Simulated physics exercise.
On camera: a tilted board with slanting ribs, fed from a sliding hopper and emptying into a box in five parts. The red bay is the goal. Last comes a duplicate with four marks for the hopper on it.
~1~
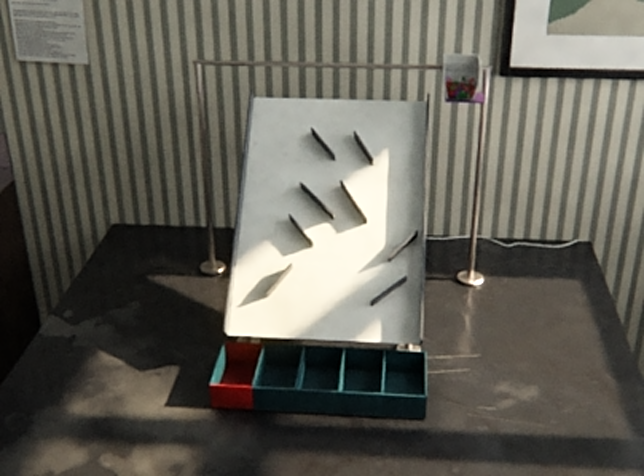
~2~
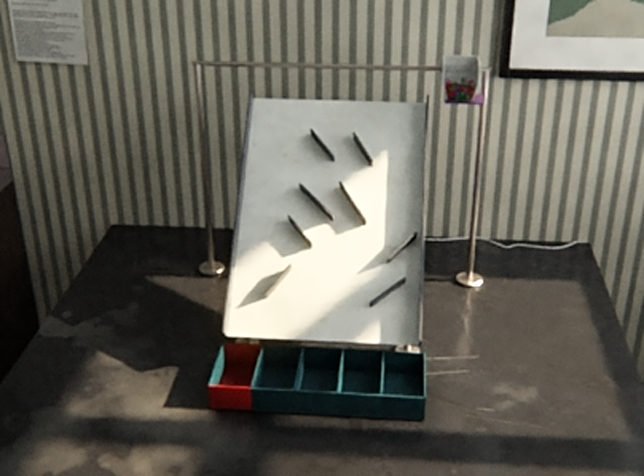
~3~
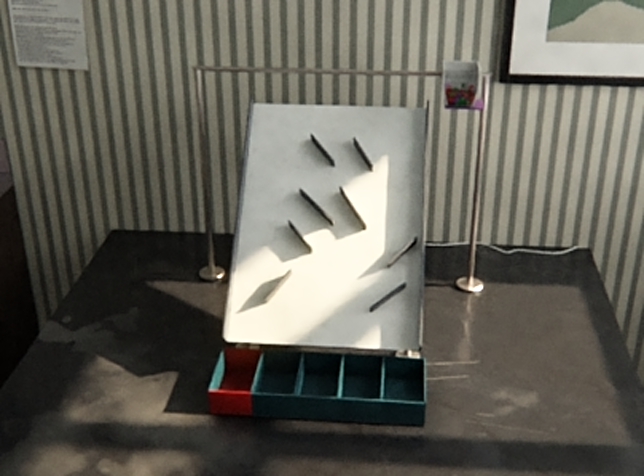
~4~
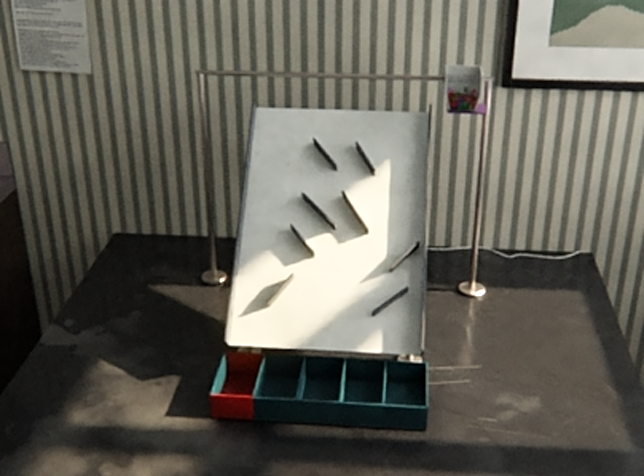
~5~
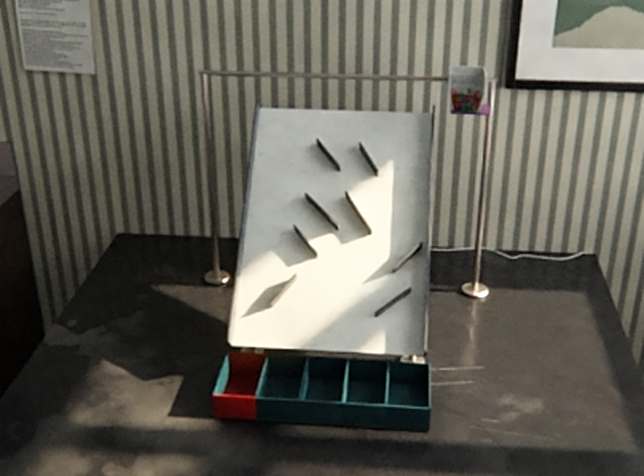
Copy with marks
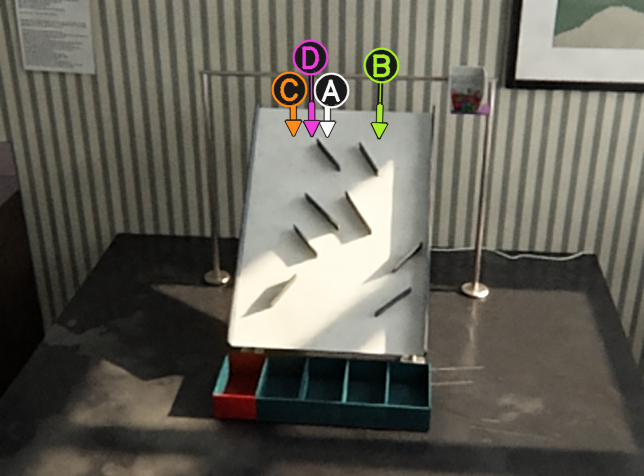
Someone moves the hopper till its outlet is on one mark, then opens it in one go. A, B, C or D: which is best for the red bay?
C beats the others.
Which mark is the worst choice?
That would be B.
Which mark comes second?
That is mark D.
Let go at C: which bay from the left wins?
It is the first one.
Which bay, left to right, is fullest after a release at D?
The first from the left.
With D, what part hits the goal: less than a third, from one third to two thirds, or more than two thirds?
From one third to two thirds.
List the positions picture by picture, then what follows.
In the first picture, hopper near (460, 91), jelly beans, door shut.
In the second picture, ribs (311, 129) to (333, 156), (354, 132) to (372, 161), (300, 183) to (333, 216).
In the third picture, ribs (340, 187) to (366, 225), (288, 220) to (312, 248), (388, 264) to (417, 237).
In the fourth picture, ribs (268, 303) to (293, 273), (373, 312) to (408, 287).
In the fifth picture, red bay near (235, 406), number 1 of 5 from the left.
On the marked copy, mark A meets the board at (327, 131); mark B meets the board at (379, 132); mark C meets the board at (293, 130); mark D meets the board at (311, 130).
Choosing A, a small share in the red bay, the bulk in other bays, a small share held on the board.
Choosing B, none at all in the red bay, all but a few in other bays, a small share held on the board.
Choosing C, the bulk in the red bay, a small share in other bays.
Choosing D, close to half in the red bay, close to half in other bays, only a few held on the board.
